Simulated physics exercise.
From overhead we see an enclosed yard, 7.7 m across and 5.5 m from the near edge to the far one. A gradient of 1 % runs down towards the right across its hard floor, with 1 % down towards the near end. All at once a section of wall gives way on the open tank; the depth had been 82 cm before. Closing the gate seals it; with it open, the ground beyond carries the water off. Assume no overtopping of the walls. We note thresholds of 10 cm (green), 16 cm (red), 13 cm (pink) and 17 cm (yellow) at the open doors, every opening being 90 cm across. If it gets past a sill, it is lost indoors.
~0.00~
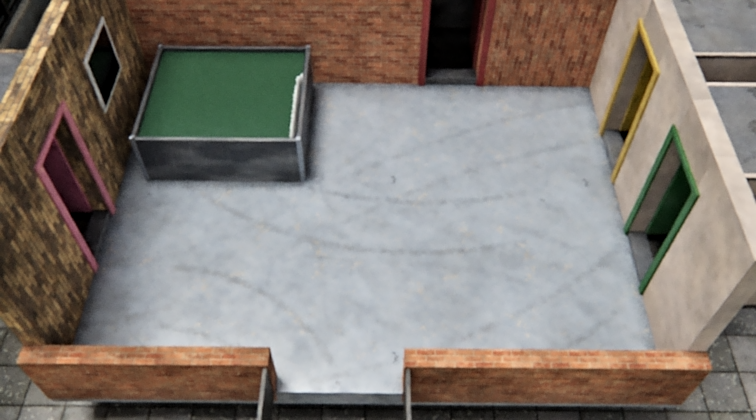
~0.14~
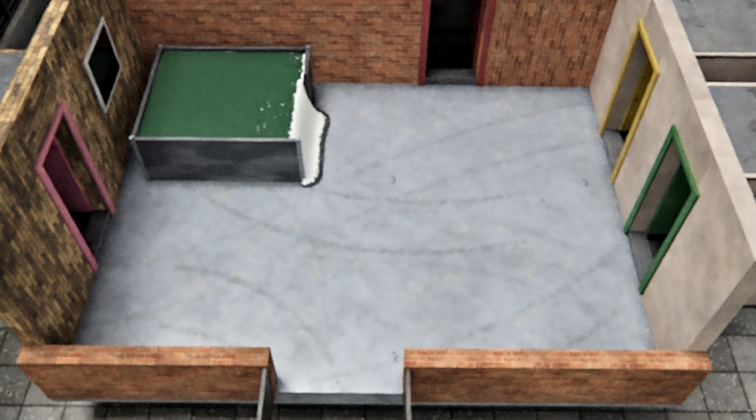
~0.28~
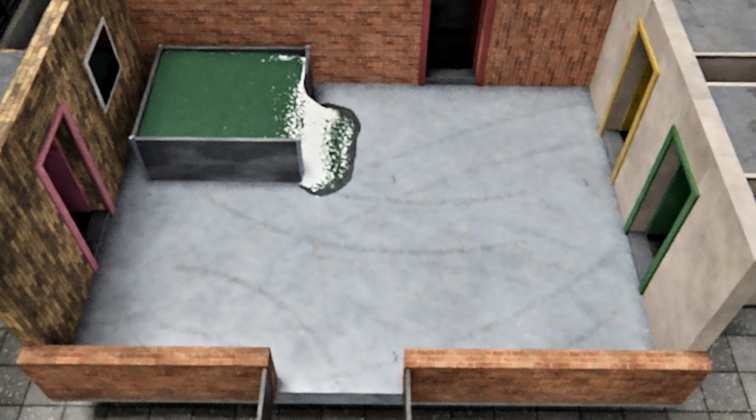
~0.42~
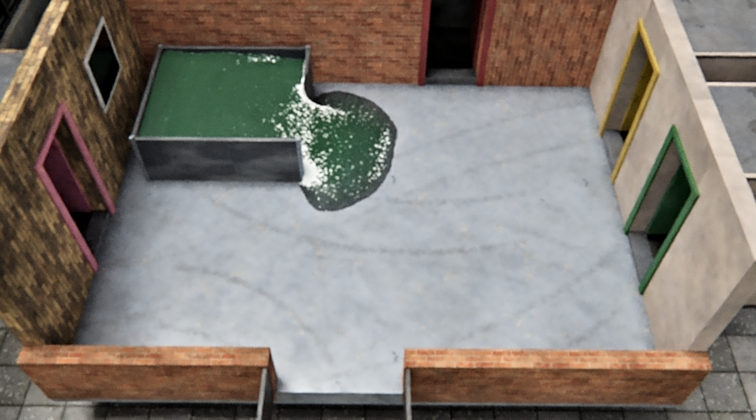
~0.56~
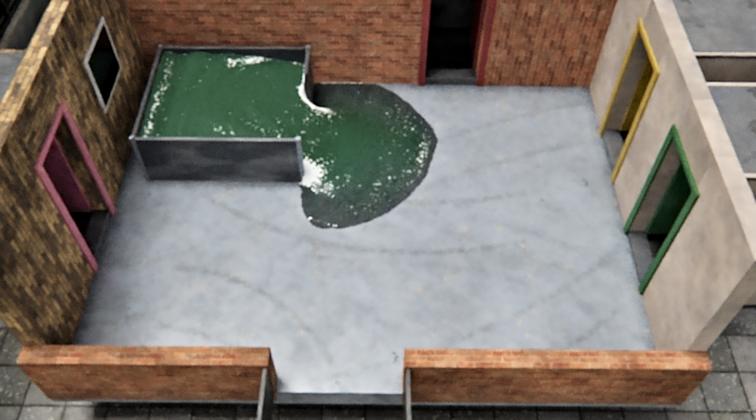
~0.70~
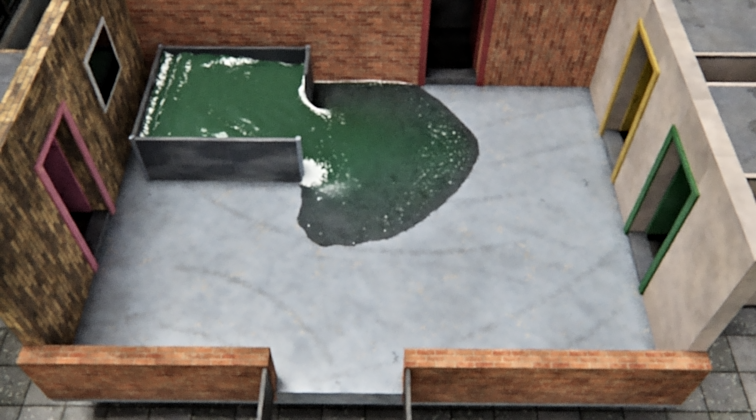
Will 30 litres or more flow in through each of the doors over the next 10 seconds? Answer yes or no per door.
Green door: Yes, red door: No, pink door: No, yellow door: Yes.
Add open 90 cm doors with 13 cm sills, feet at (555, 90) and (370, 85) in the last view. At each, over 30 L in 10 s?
In turn: Over, below.
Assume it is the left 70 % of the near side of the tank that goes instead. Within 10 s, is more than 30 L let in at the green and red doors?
Versus the limit - green: Exceeded, red: Within.
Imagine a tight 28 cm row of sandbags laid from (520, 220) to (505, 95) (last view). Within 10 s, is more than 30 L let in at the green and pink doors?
So the green door comes out too high while the pink door comes out low enough.
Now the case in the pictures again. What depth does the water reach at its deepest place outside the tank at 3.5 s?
Max around 37 cm.
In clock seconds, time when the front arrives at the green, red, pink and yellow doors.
Times: Green 1.8 seconds, red 0.9 seconds, pink 8.0 seconds, yellow 1.2 seconds.
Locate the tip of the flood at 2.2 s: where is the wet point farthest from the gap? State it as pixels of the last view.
I'd put it near pixel (645, 328) of the last picture.
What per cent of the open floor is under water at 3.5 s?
I'd say around 60 %.
After 1.4 s water covers 45 % of the floor and is deepest (44 cm) near (311, 162); green door not reached, red door 13 cm at the sill, 0 L in, pink door not reached, yellow door 24 cm at the sill, 0 L in.
After 2.2 s water covers 60 % of the floor and is deepest (46 cm) near (579, 103); green door 25 cm at the sill, 19 L in, red door 16 cm at the sill, 0 L in, pink door not reached, yellow door 32 cm at the sill, 48 L in.
After 3.5 s water covers 60 % of the floor and is deepest (37 cm) near (658, 379); green door 22 cm at the sill, 103 L in, red door 11 cm at the sill, 0 L in, pink door not reached, yellow door 27 cm at the sill, 143 L in.
After 6.0 s water covers 70 % of the floor and is deepest (26 cm) near (637, 293); green door 21 cm at the sill, 178 L in, red door 10 cm at the sill, 0 L in, pink door not reached, yellow door 17 cm at the sill, 168 L in.
After 10.0 s water covers 100 % of the floor and is deepest (18 cm) near (658, 379); green door 13 cm at the sill, 247 L in, red door 7 cm at the sill, 0 L in, pink door 10 cm at the sill, 0 L in, yellow door 12 cm at the sill, 169 L in.
